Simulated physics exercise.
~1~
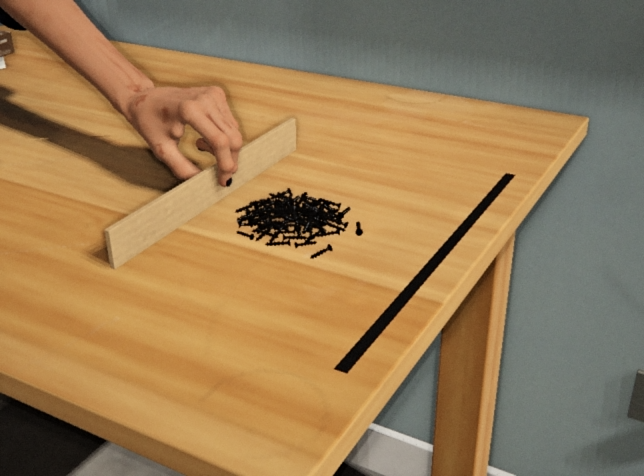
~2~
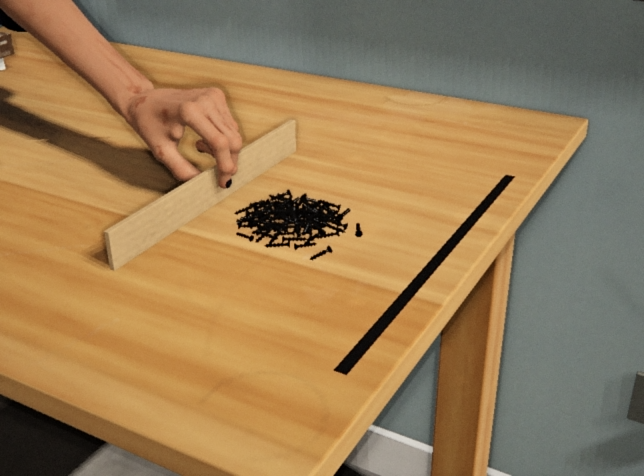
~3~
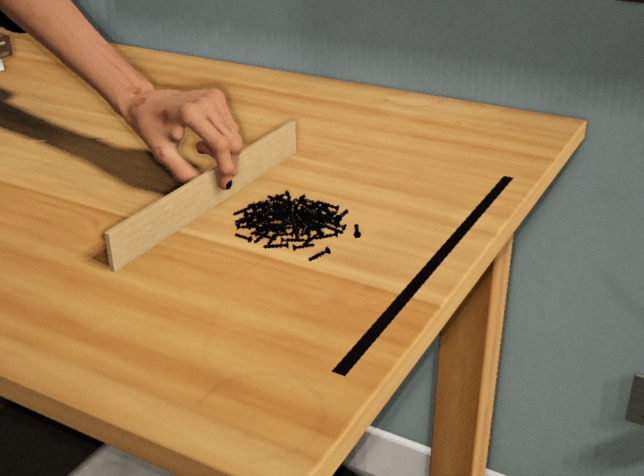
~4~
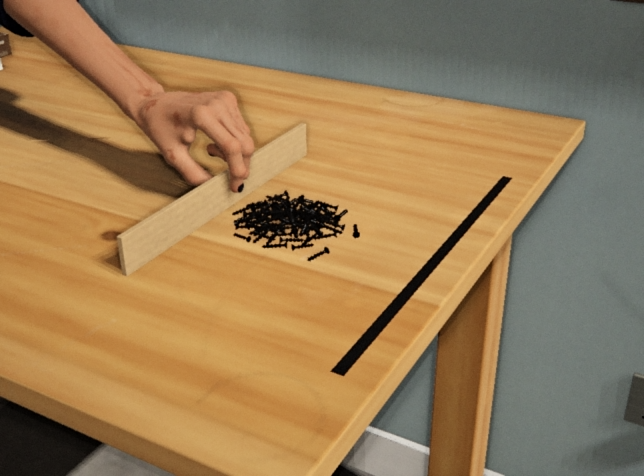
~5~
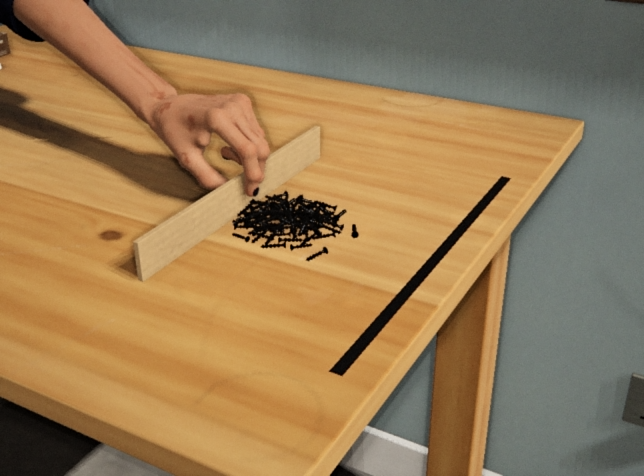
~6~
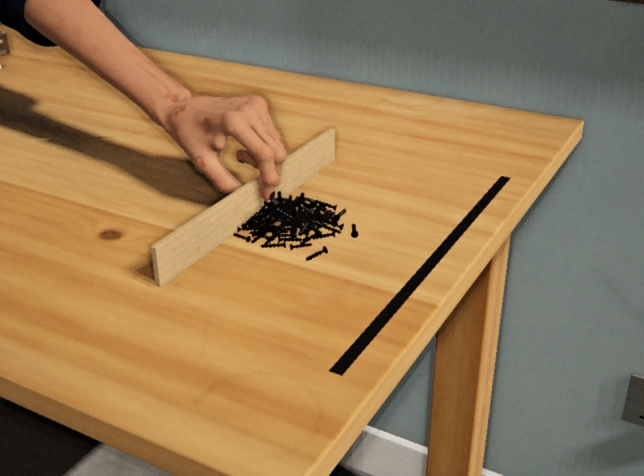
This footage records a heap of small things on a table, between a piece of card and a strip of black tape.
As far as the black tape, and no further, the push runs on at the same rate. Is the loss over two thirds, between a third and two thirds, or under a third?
It is between a third and two thirds.
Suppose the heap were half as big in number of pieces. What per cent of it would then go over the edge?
Something like 40 pieces in every hundred.
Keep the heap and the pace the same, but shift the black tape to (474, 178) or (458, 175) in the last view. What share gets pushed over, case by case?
It would be around 10 per cent the first time and around 0 per cent the second.
Soon after the last picture, piece of card still moving, near (348, 201); heap all on the table, its front near (413, 245).
A little later, piece of card stopped at the black tape; heap about half over the edge.
At rest, piece of card stopped at the black tape; heap about half over the edge.
